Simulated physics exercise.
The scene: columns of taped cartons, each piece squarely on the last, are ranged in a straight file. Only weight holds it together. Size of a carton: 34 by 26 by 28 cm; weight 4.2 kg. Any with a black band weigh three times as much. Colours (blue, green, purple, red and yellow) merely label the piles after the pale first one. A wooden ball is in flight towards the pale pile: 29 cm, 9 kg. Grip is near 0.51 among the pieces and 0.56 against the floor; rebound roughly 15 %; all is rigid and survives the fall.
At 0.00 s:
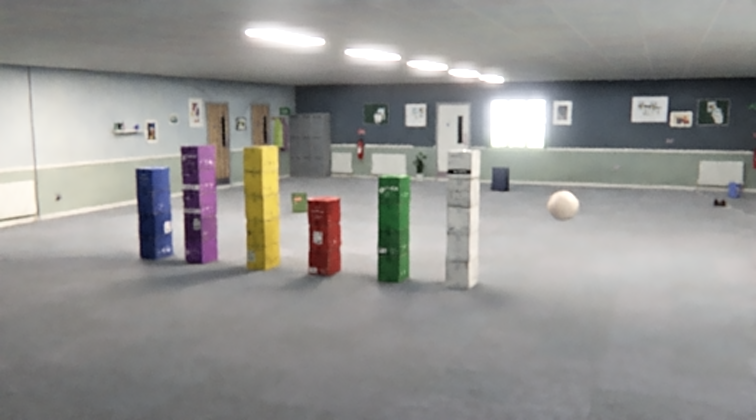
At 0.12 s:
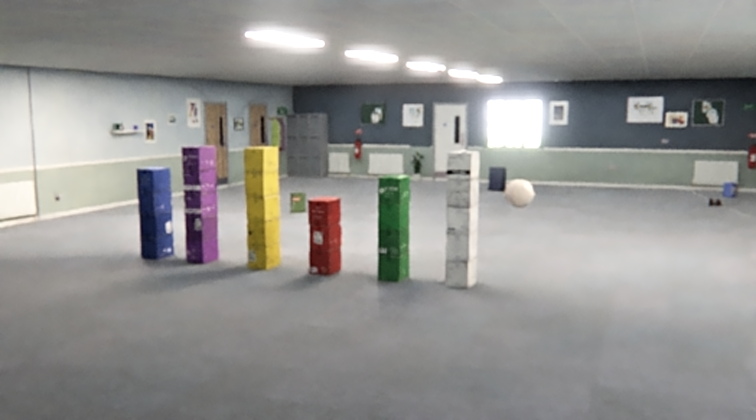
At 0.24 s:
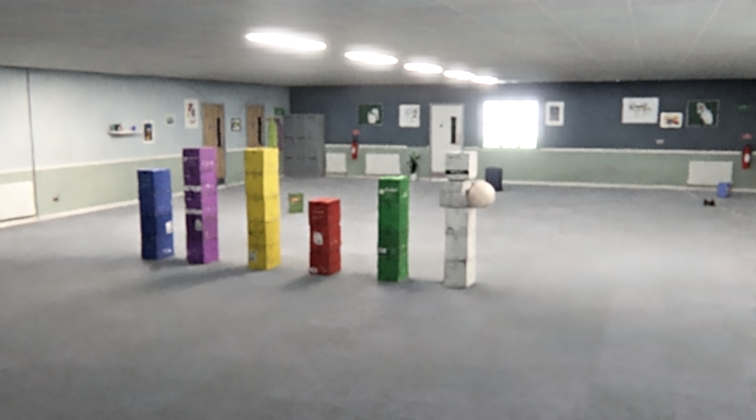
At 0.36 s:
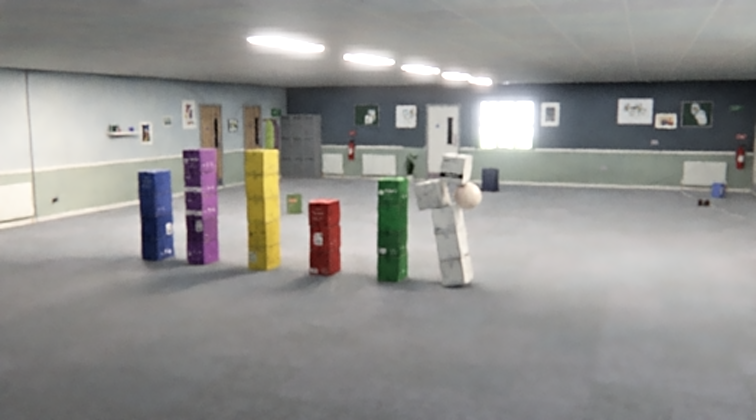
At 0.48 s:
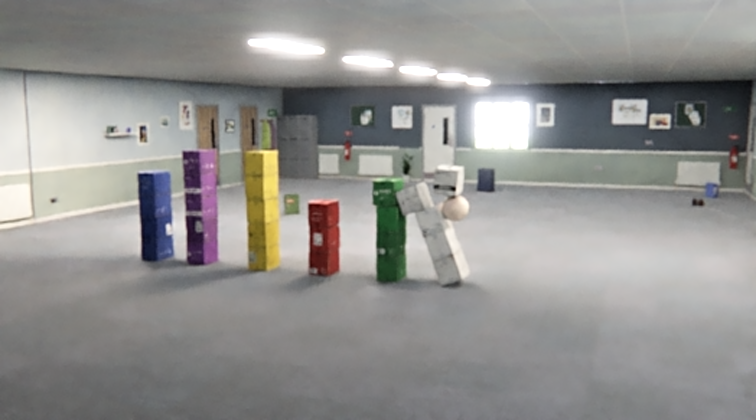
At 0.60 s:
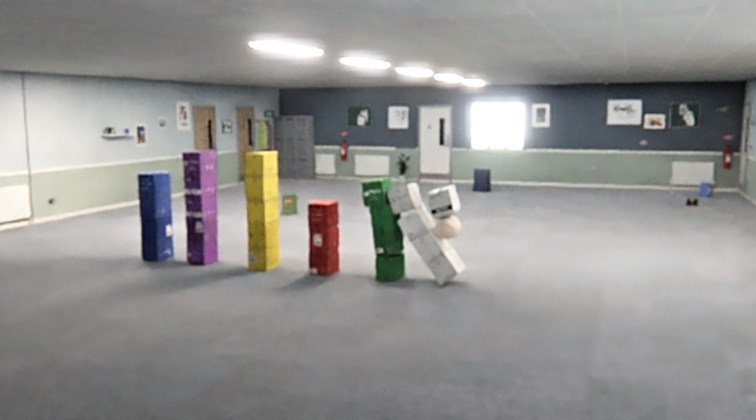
In a large grey-floored room, six stacks of coloured boxes stand in a row as a pale ball flies in from the right. It strikes the white stack near the top, and the white boxes buckle and lean left into the green stack, which tilts while the others stay upright.
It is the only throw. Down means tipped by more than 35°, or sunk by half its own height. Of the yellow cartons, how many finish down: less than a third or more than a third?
Ending down: Upwards of a third.
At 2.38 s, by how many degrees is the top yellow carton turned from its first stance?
Roughly 15°.
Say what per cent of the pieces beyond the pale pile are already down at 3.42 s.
At that moment 95 per cent.
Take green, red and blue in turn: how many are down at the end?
Ending so: Green 3, red 3, blue 4.
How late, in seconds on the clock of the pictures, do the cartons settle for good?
At about 5.0 s.
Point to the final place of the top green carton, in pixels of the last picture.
Near (295, 238).
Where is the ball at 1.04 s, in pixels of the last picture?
Near (462, 262).
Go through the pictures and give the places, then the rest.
In the first picture (each place is the centre of the face we see best; the camera moves round a little), ball (563, 207) 74 cm from contact, 3.9 m/s; top yellow carton (253, 160); top green carton (389, 191); the others all in place.
Ball (519, 194) 32 cm from contact, 3.6 m/s; top yellow carton (254, 161), in the second picture.
Ball (481, 195) after contact, 2.1 m/s; top yellow carton (254, 162), in the third picture.
Ball (467, 196) after contact, 1.1 m/s; top yellow carton (254, 163); the others all in place, in the fourth picture.
Ball (455, 208) after contact, 1.9 m/s; top yellow carton (254, 164); top green carton (383, 193) moved 45 mm; one has shifted, in the fifth picture.
Ball (448, 227) after contact, 2.1 m/s; top yellow carton (254, 165); top green carton (373, 194) tilted 8°; steepest lean 8°, the carton at (381, 218); 3 have shifted, in the sixth picture.
By 1.04 s, 5 of the pale pile down; none of the 5 yellow cartons down (2 of 21 in all colours); top yellow carton unmoved; top green carton tilted 11°, 13 cm lower.
By 2.38 s, 5 of the pale pile down; 3 of the 5 yellow cartons down (9 of 21 in all colours); top yellow carton tilted 15°, 9 cm lower; top green carton tilted 54°, 60 cm lower.
By 3.42 s, 5 of the pale pile down; 5 of the 5 yellow cartons down (20 of 21 in all colours); top yellow carton tilted 52°, 66 cm lower; top blue carton tilted 69°, 63 cm lower.
When it is over (5.0 s), 5 of the pale pile down; 5 of the 5 yellow cartons down (20 of 21 in all colours); top yellow carton tilted 45°, 67 cm lower; top purple carton upside down. That is 100 per cent. In pixels of the last frame, middles, top yellow carton near (167, 214), top purple carton near (91, 233).
